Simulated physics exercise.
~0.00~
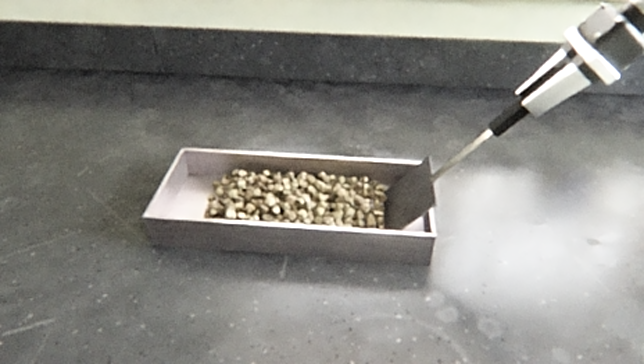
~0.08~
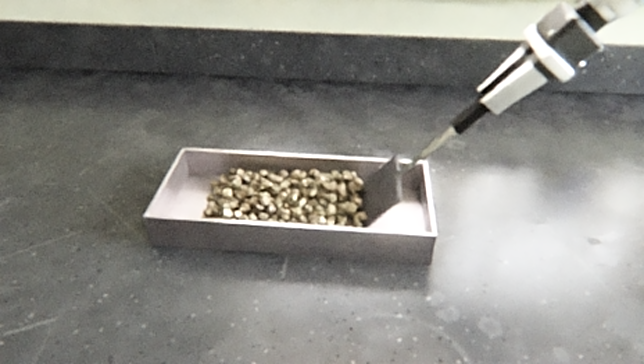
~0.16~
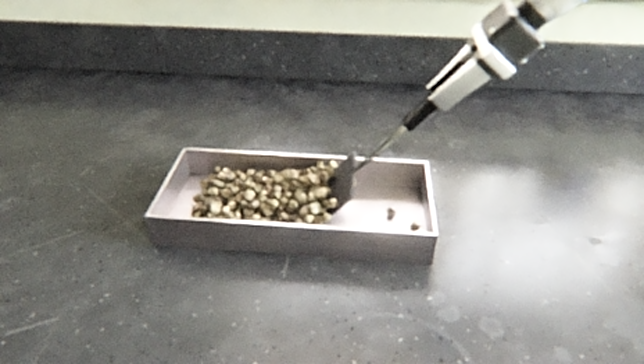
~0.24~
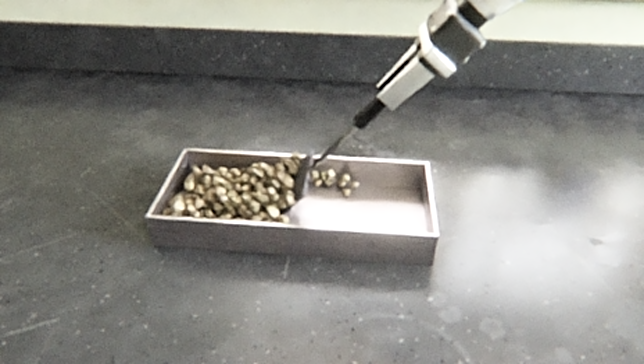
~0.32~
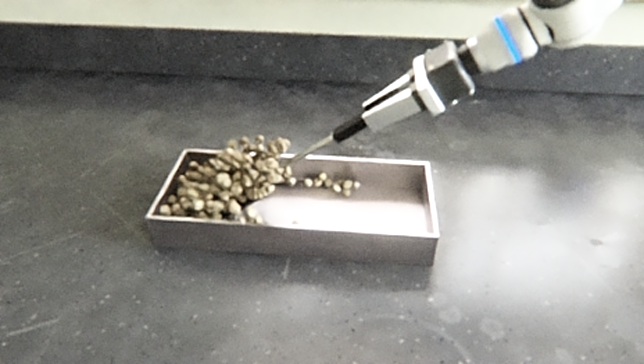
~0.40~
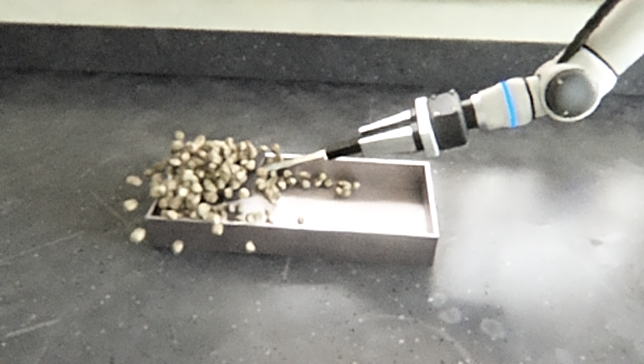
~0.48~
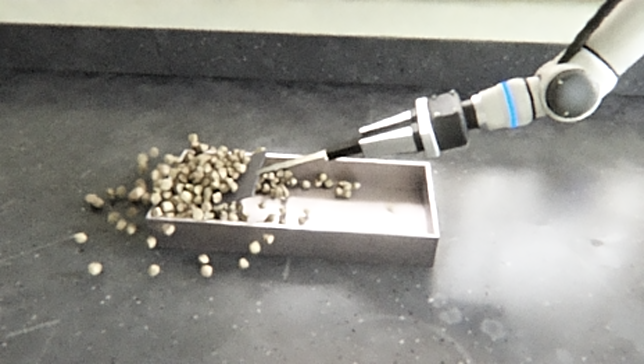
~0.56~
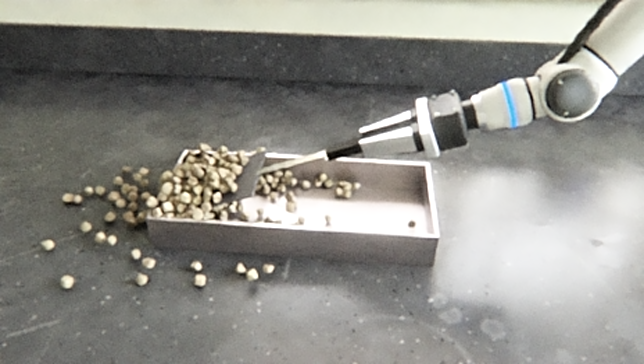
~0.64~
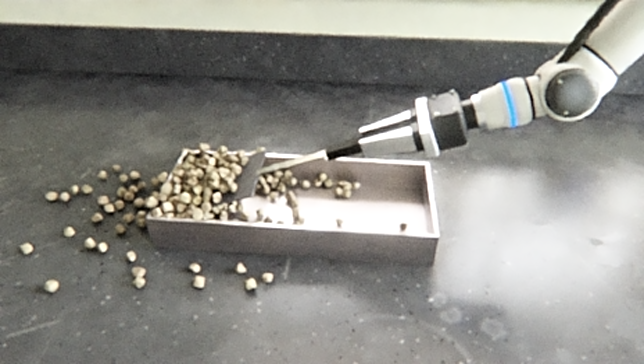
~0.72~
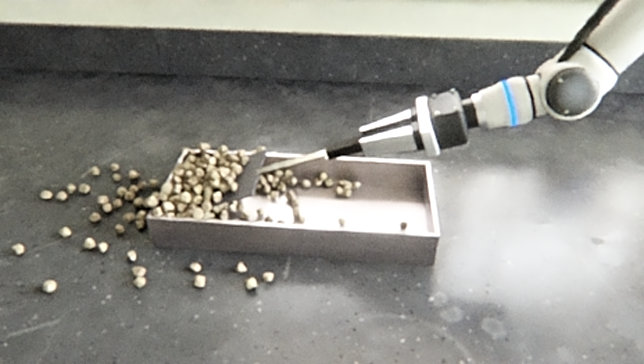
On a dark speckled table top, a robot arm pushes a heap of small pebbles leftward along a shallow tray with a flat blade, then tilts the blade and flings some over the left end, where they scatter and settle while most remain in the tray.
